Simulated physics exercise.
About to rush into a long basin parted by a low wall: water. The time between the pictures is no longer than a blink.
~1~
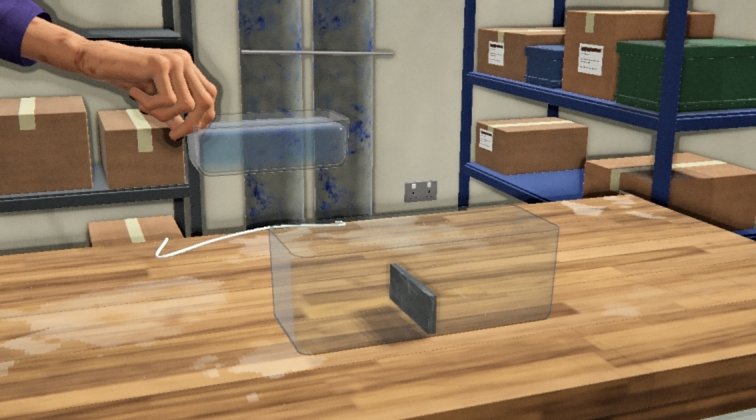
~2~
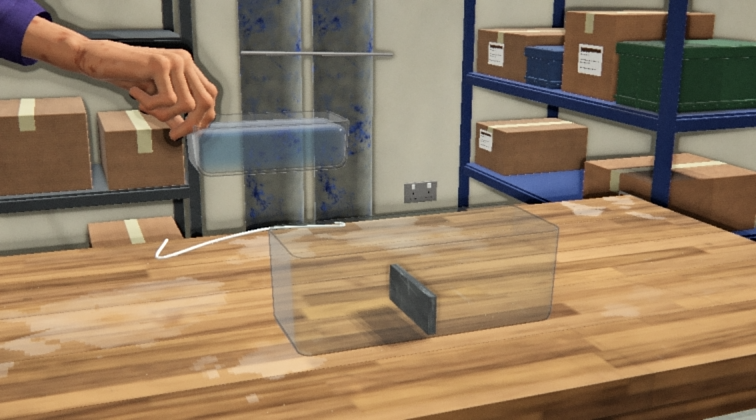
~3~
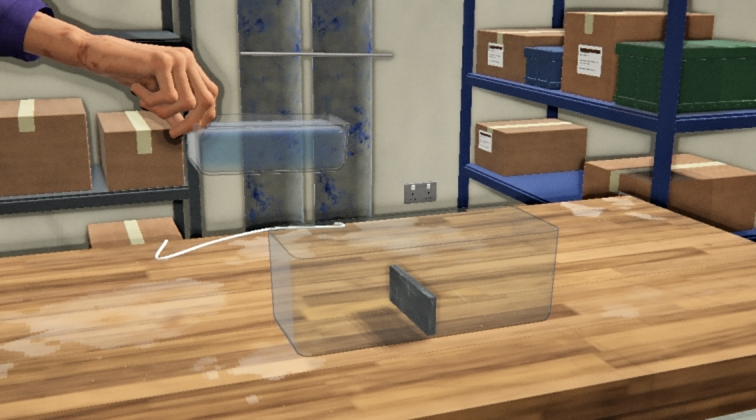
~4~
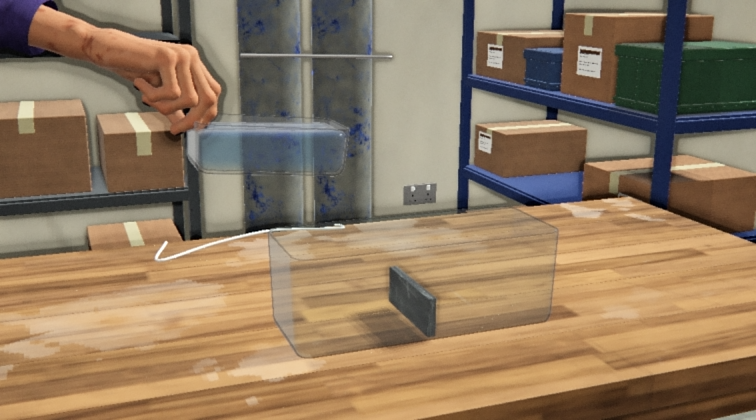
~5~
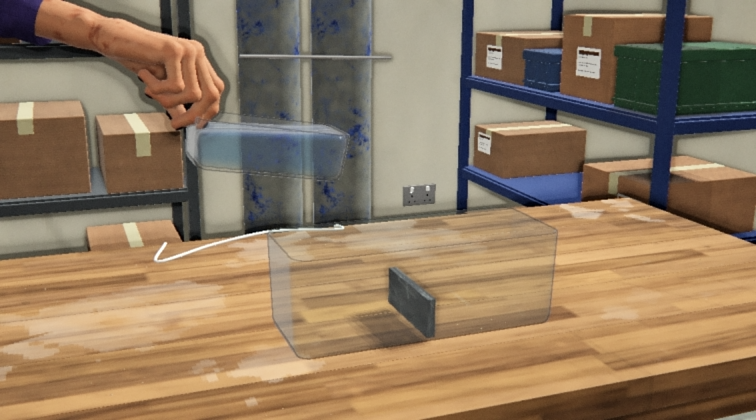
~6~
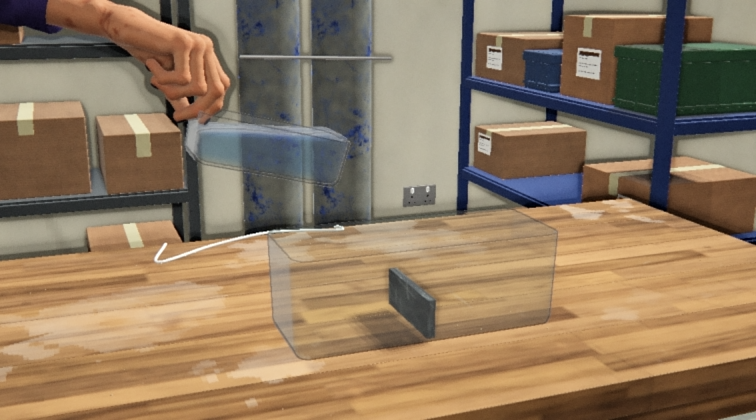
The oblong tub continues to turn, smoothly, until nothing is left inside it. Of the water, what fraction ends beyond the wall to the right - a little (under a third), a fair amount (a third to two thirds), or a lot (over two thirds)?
A little, under a third.
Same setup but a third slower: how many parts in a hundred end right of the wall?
Roughly 10 per cent ends up there.
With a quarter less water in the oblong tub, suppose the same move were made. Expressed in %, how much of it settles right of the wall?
About 0 parts in a hundred, give or take.
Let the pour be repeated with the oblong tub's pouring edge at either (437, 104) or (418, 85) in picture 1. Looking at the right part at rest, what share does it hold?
Close to 85 in a hundred, then close to 80 in a hundred.
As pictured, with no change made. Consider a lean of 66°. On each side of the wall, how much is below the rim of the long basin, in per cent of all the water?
Near 35 on the left, 0 on the right.
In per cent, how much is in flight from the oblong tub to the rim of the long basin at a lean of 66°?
About 45 per cent.
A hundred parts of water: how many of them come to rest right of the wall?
Some 5 per cent.
A moment on, the oblong tub is tipped part way and 21 per cent is still to pour, 33 is left of the wall and 1 right of it.
Next, the oblong tub is tipped on its side and 6 per cent is still to pour, 81 is left of the wall and 3 right of it.
Then the oblong tub is tipped on its side and 1 per cent is still to pour, 87 is left of the wall and 4 right of it.
Later the oblong tub is tipped on its side and 0 per cent is still to pour, 88 is left of the wall and 4 right of it.
Finally, 88 per cent lies left of the wall, 4 right of it and 7 outside.
